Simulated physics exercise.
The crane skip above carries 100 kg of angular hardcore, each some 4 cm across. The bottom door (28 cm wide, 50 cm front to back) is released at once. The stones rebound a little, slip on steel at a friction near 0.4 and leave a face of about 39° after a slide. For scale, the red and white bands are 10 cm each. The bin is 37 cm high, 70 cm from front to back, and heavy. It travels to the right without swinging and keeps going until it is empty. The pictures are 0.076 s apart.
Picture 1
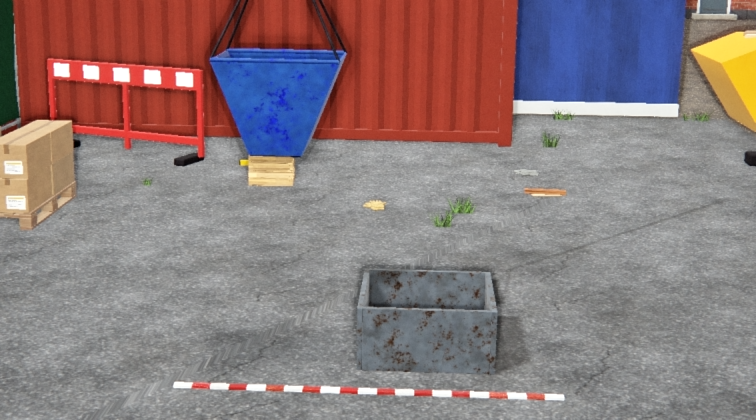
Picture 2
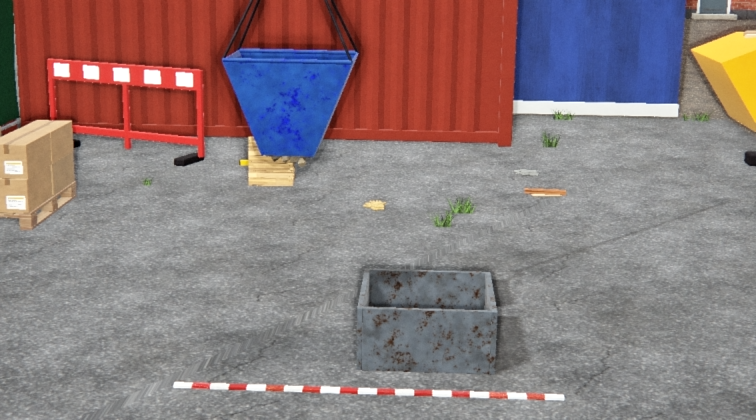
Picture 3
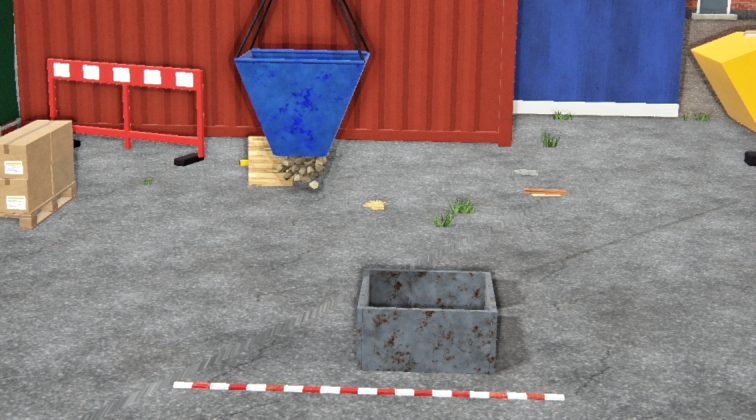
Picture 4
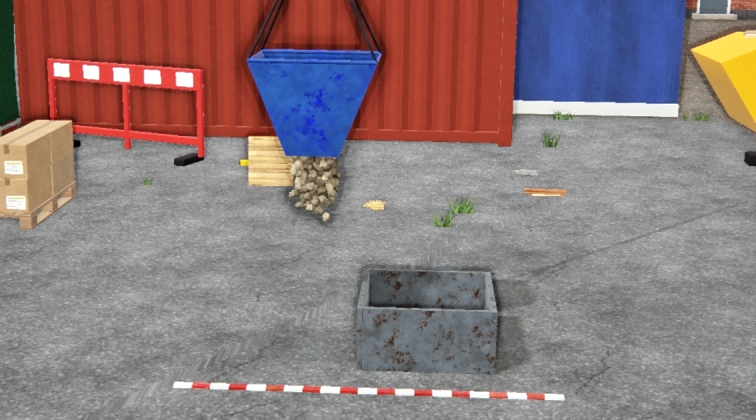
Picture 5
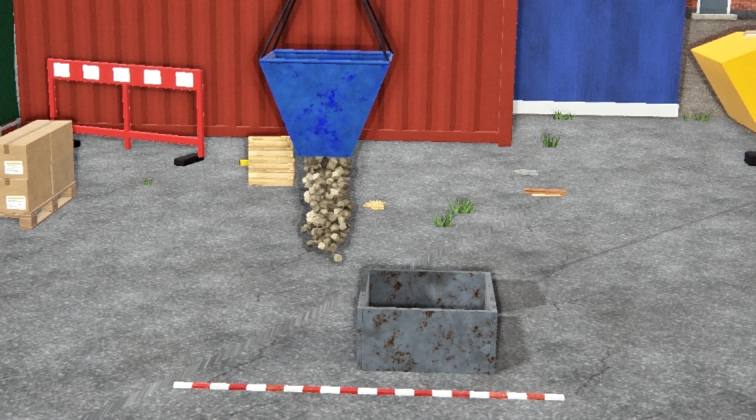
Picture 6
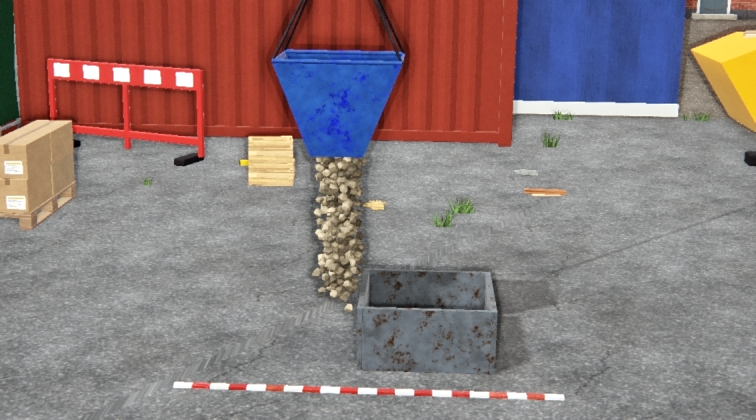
At first, a blue skip hangs on dark cables in front of a red container, up and to the left of an open grey bin. It glides steadily right as a few stones emerge from its bottom, then they pour down in a lengthening column until the lowest are beside the bin's left edge.
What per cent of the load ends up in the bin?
About 65 per cent.
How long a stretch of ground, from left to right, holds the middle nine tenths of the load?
About 110 cm.
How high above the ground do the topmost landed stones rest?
Some 20 cm high.
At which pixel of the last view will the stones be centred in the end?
Around (391, 336).
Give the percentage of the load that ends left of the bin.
Near 35 in a hundred.
Then, 0.3 s after the last picture, 0 % in the crane skip, 35 % falling or lying left of the bin, 65 % falling or lying in the bin; the stones farthest right are at (437, 329).
Then, 0.7 s after the last picture, 0 % in the crane skip, 35 % falling or lying left of the bin, 65 % falling or lying in the bin; the stones farthest right are at (483, 332).
Then, 1.3 s after the last picture, 0 % in the crane skip, 35 % falling or lying left of the bin, 65 % falling or lying in the bin; the stones farthest right are at (483, 334).
Then, 2.2 s after the last picture, 0 % in the crane skip, 35 % falling or lying left of the bin, 65 % falling or lying in the bin; the stones farthest right are at (483, 334).
Then, 4.1 s after the last picture, 0 % in the crane skip, 35 % left of the bin, 65 % in the bin; the stones farthest right are at (483, 334).
